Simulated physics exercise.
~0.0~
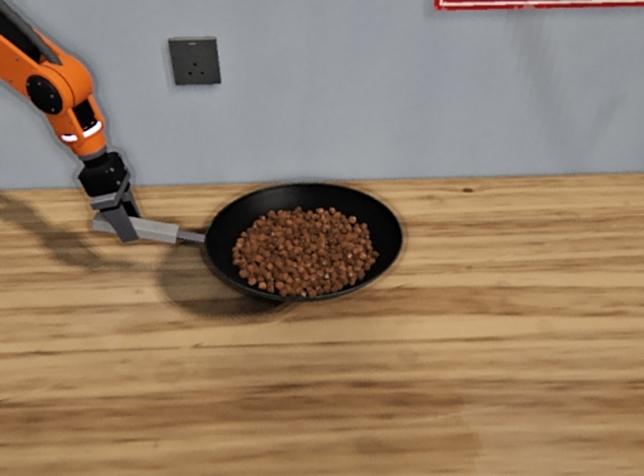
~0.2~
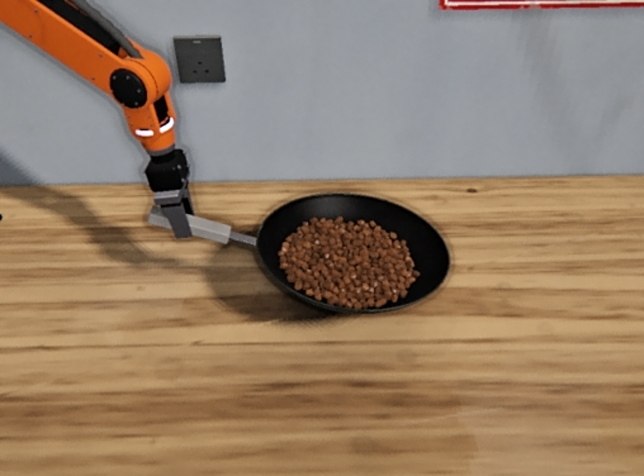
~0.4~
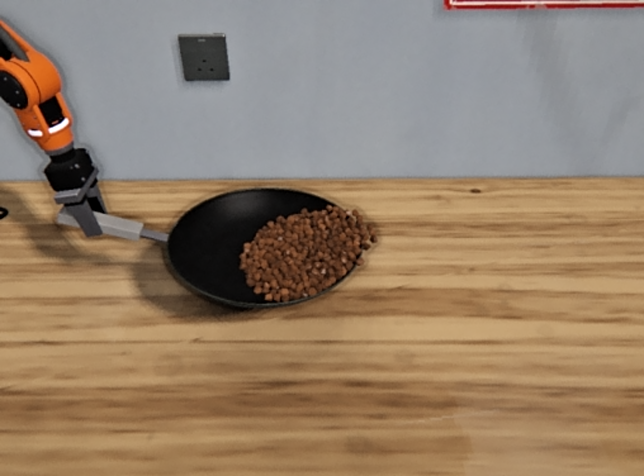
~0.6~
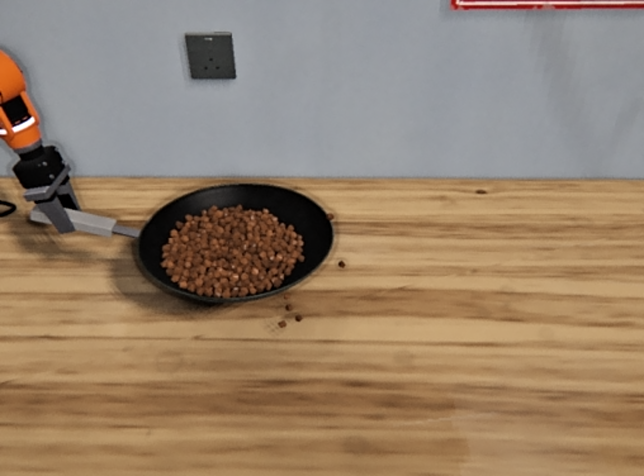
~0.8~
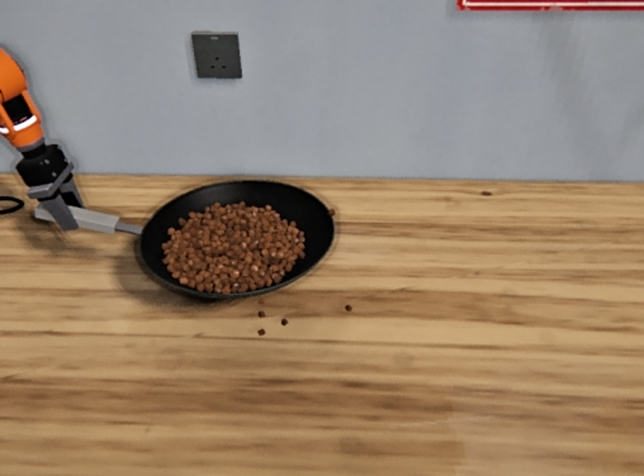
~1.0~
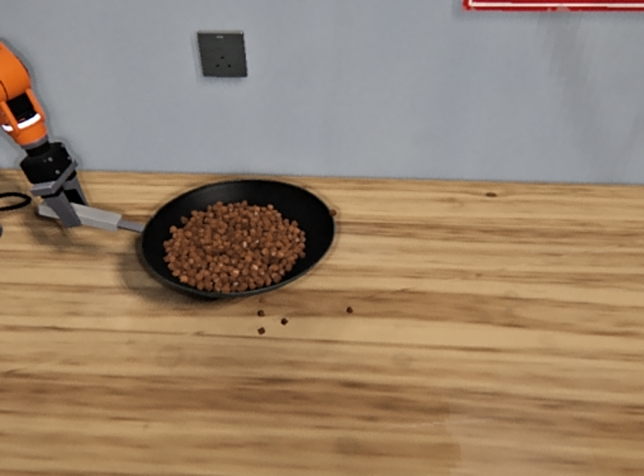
On a wooden table, a robot arm jerks a pan of brown pellets, spilling a few.
